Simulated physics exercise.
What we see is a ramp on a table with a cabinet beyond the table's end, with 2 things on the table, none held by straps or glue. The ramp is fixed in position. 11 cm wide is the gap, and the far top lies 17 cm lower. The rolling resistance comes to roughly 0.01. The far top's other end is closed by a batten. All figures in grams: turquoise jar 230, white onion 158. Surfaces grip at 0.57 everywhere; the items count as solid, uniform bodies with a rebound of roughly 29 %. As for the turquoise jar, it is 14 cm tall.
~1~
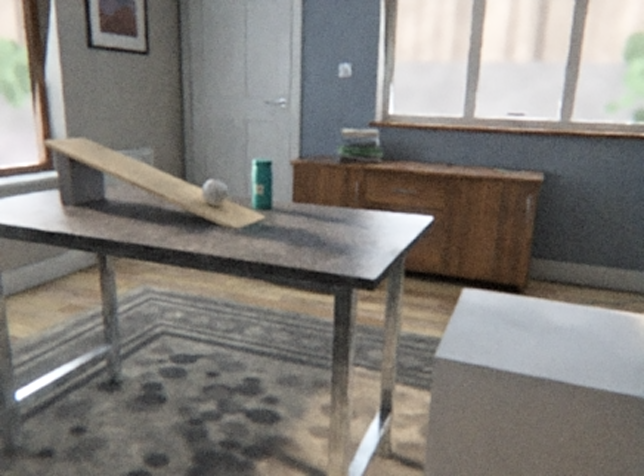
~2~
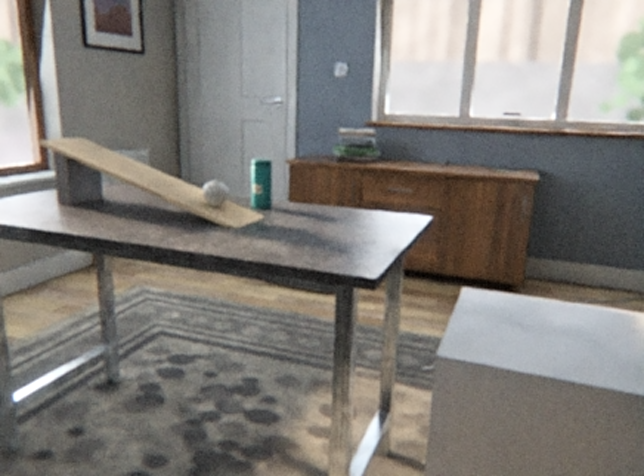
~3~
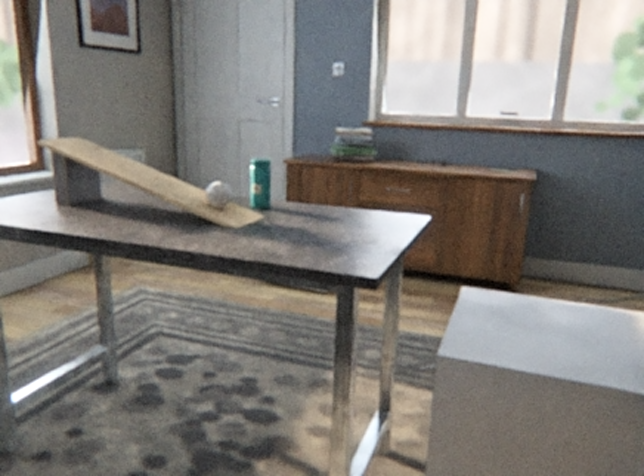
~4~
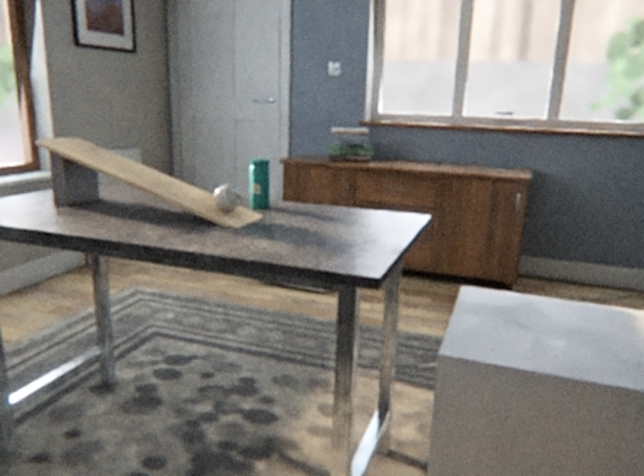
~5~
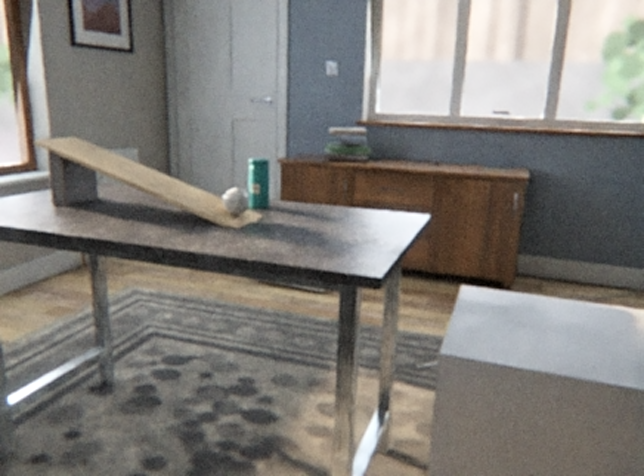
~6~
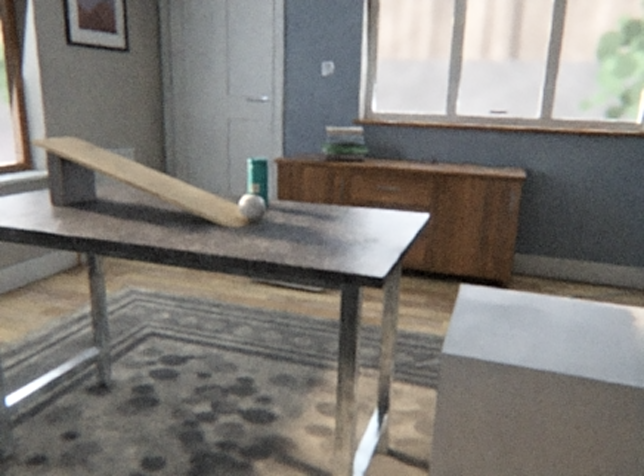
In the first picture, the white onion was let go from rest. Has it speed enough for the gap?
It ends up on the far top.
Then, 0.40 s after the last picture, edge 16 cm away; white onion near (347, 218).
Then, 0.90 s after the last picture, 15 cm past the table's edge; white onion near (471, 298).
By the end, 40 cm past the table's edge; turquoise jar in place, give or take 8 cm.
